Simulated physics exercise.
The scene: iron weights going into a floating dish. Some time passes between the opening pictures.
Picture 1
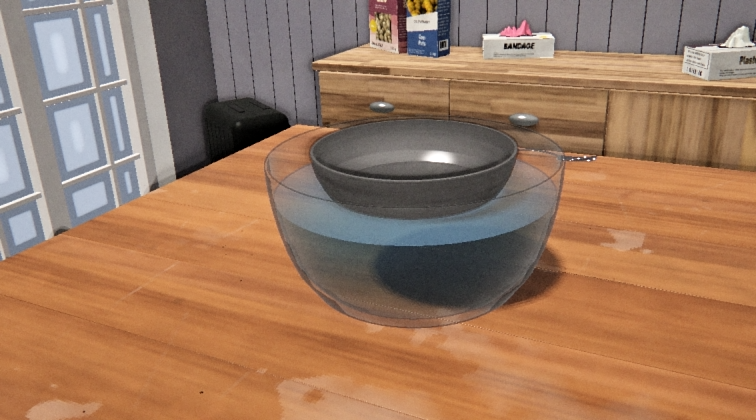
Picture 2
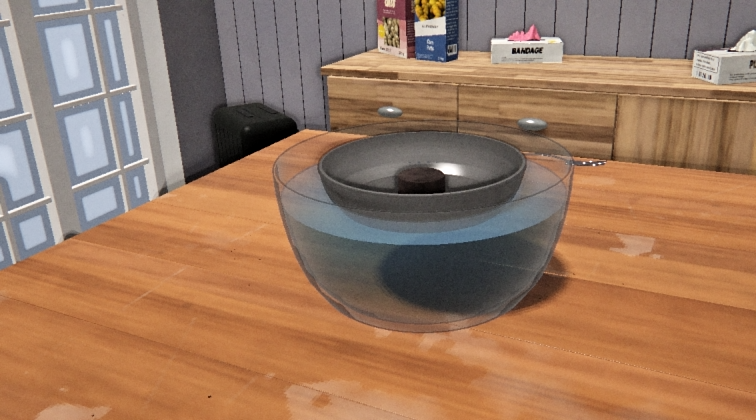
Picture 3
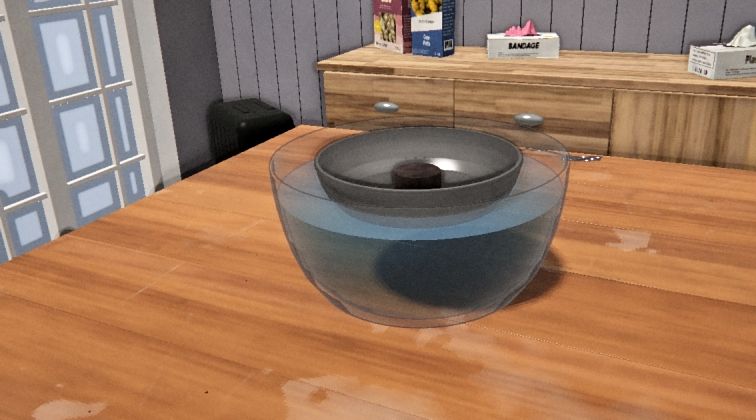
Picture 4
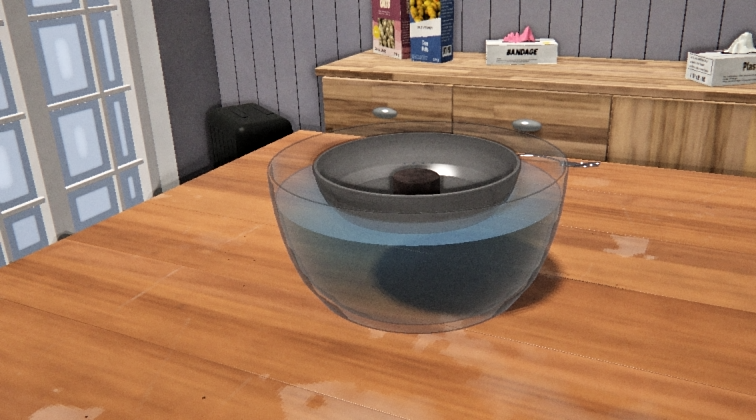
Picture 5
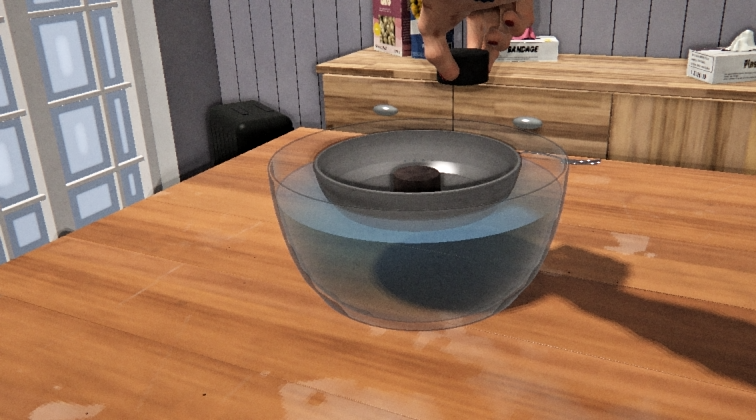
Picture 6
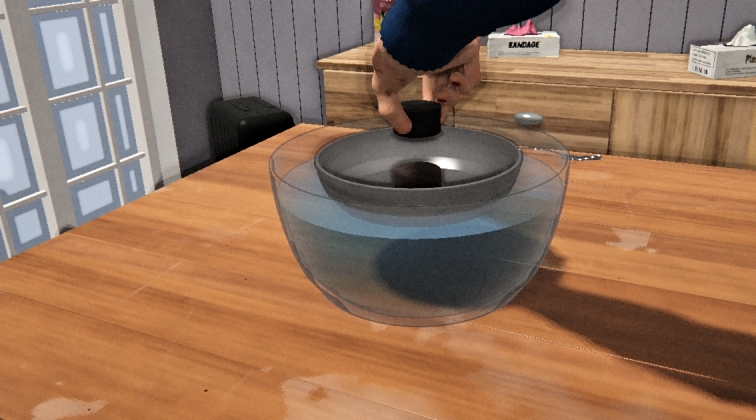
A grey dish floated in a clear bowl of water, first empty, then sitting lower with one dark round piece inside, before a hand brought a second dark piece in from above, over the dish.
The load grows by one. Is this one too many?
With one more the dish stays afloat.
Shortly, the iron weight is in and the dish dips.
Then, it steadies; about a third of its side above the surface.
At the finish, the dish floats; about a third of its side above the surface.
